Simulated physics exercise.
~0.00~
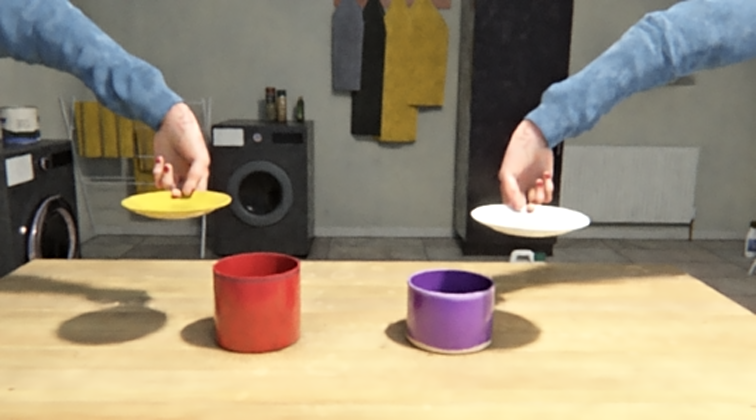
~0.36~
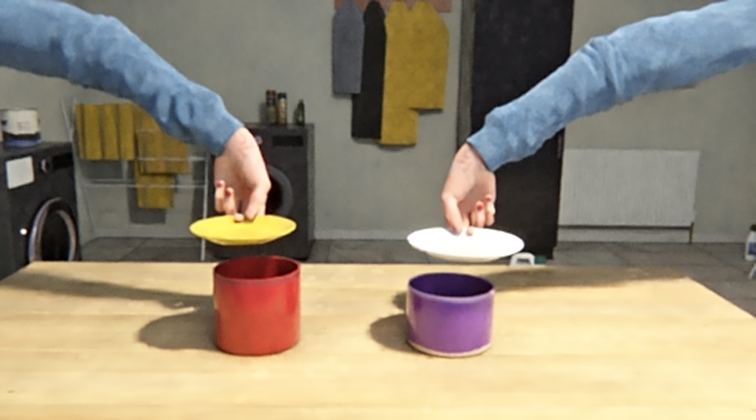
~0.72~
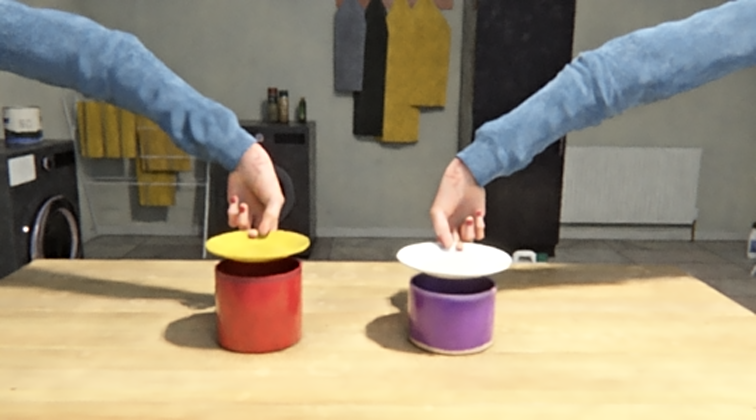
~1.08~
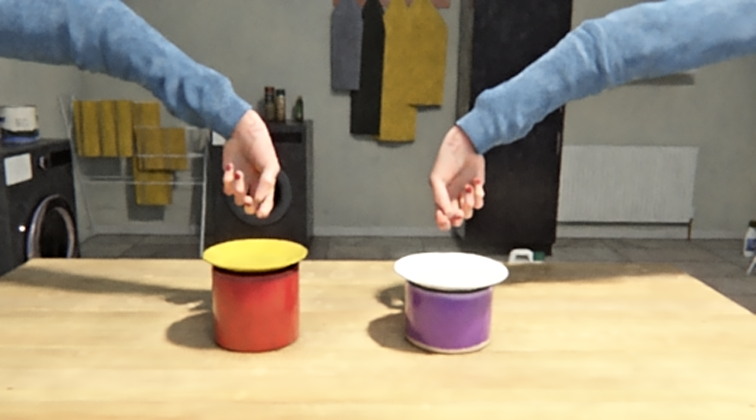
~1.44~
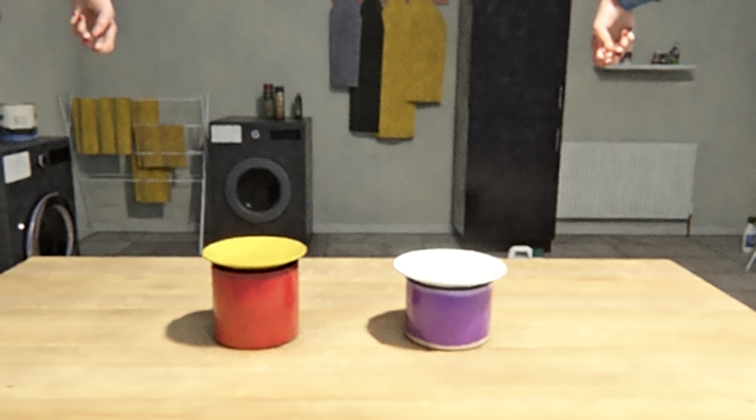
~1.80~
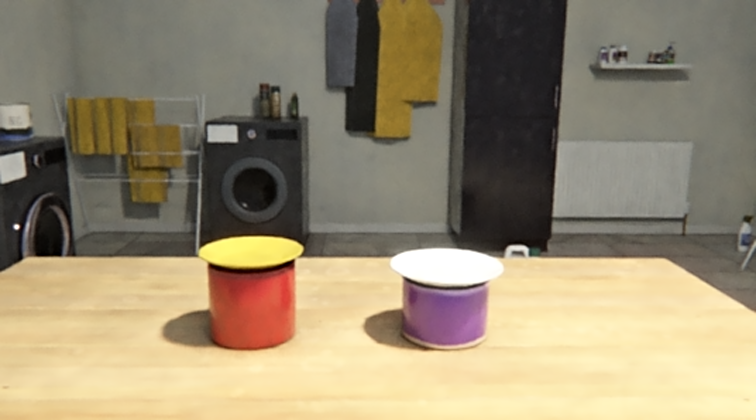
Two hands in blue sleeves, one holding a yellow plate at left and the other a white plate at right, reach in over a light wooden table, seen from the front by a slightly swaying camera. Below them stand a red mug on the left and a purple one on the right, with dark washing machines, hanging towels and a radiator behind. The hands move inward and lower the plates onto the rims. The fingers let go, and the hands draw back out of view. Both plates stay resting on top of the mugs like lids.
